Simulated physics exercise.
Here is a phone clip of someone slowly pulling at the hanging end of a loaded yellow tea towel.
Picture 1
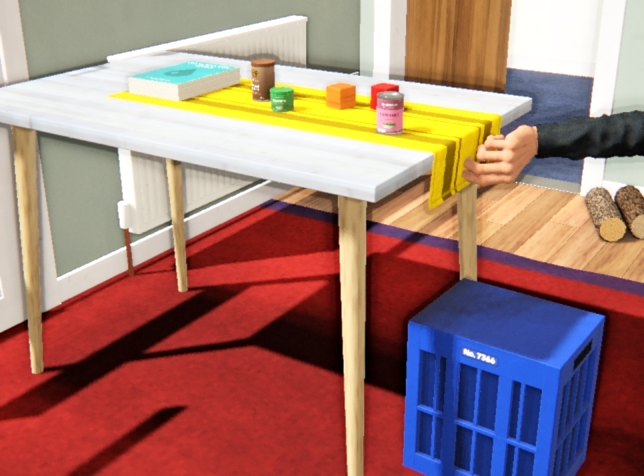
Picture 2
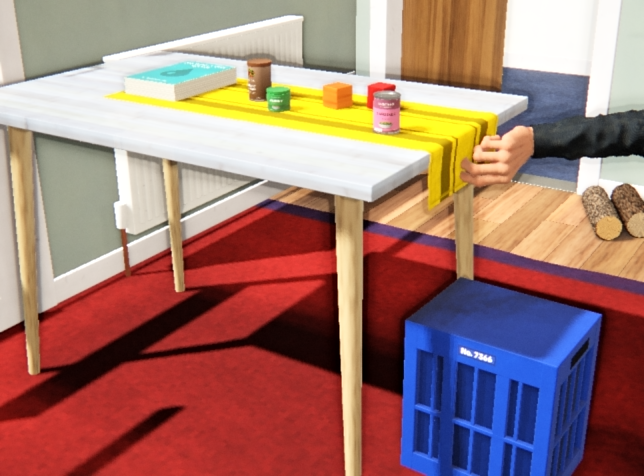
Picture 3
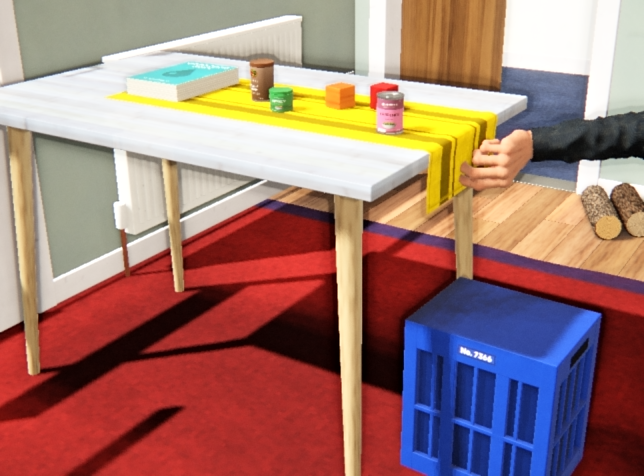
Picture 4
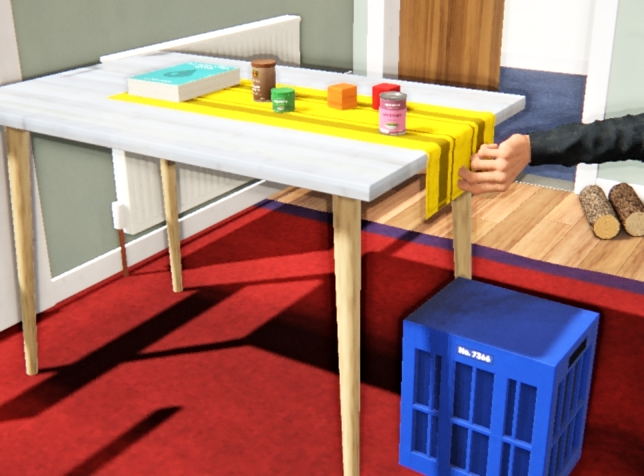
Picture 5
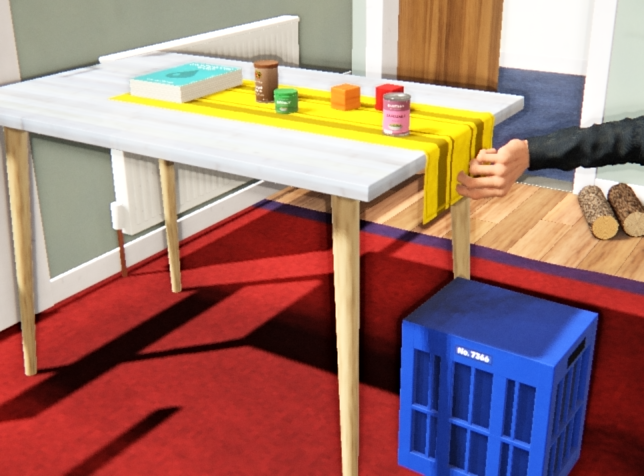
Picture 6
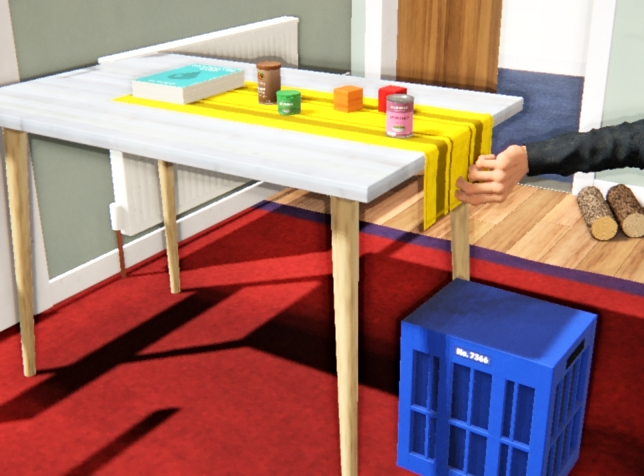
On a white table, a hand slowly pulls a yellow cloth, shifting small items slightly right.
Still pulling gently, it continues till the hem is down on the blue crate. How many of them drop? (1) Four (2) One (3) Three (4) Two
Two (4).
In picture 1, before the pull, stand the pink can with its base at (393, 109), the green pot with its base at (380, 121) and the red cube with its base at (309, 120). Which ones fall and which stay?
Pink can dropped, green pot dropped, red cube kept.
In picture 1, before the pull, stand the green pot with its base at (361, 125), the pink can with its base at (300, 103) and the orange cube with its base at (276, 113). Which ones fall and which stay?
The green pot ends up off, the pink can ends up on top and the orange cube ends up on top.
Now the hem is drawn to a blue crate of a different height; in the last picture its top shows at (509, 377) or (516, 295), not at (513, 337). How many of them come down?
3 and 1.
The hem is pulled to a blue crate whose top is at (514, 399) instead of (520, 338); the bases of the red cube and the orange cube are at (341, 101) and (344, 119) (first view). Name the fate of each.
Outcome for the red cube: It is lost. Outcome for the orange cube: It is lost.
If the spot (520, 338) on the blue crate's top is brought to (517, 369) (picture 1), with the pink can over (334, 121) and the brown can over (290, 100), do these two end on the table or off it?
Outcome: Pink can is gone; brown can keeps its perch.
A little later, hem near (457, 233); all still up.
Next, hem near (457, 273); pink can gone.
Later still, hem on the crate; pink can and red cube gone.
When it is over, hem on the crate; pink can and red cube gone. It carries off two.
